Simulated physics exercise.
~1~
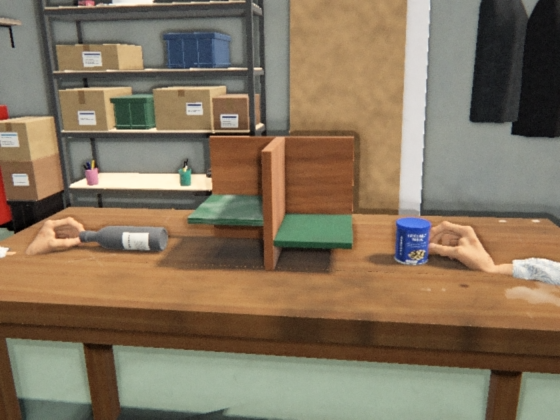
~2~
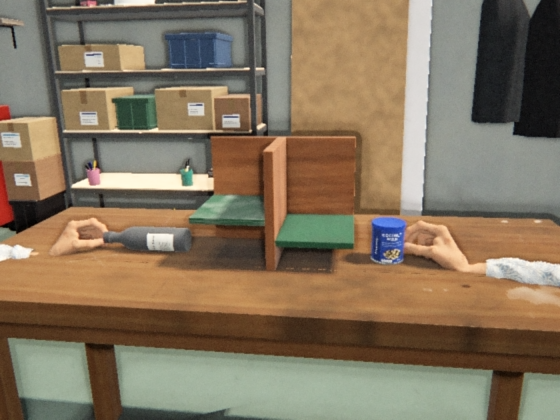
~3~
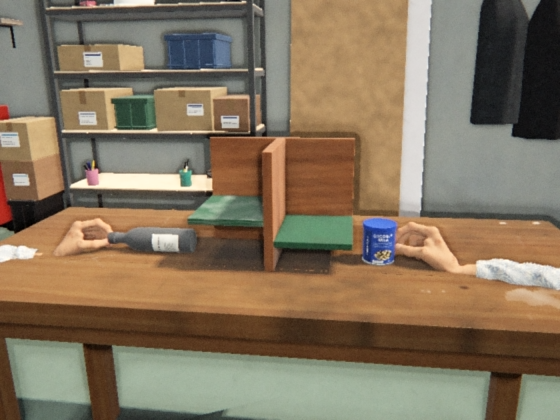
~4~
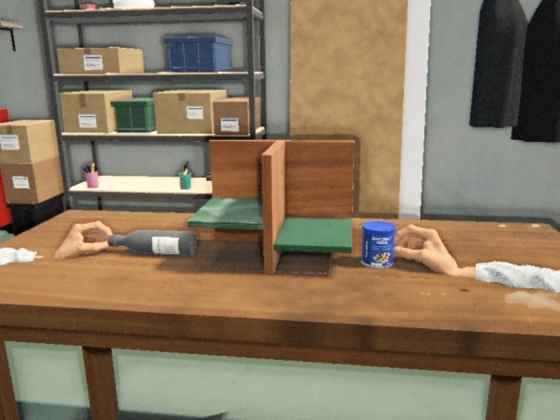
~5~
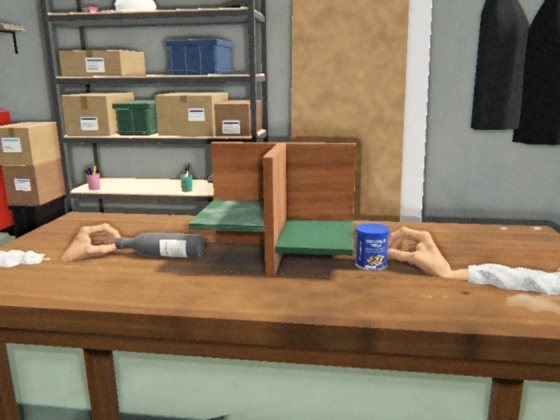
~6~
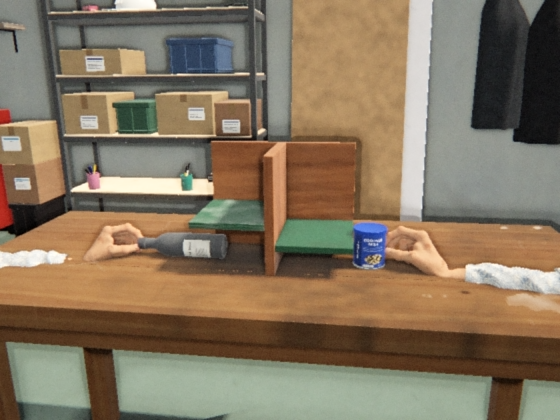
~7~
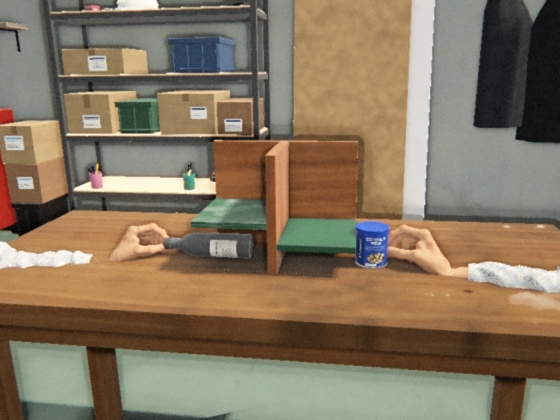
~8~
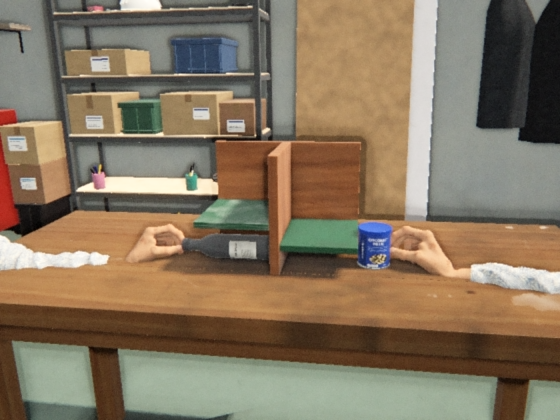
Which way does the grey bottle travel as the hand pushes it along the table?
The grey bottle travels to the right, toward the middle of the shelf.
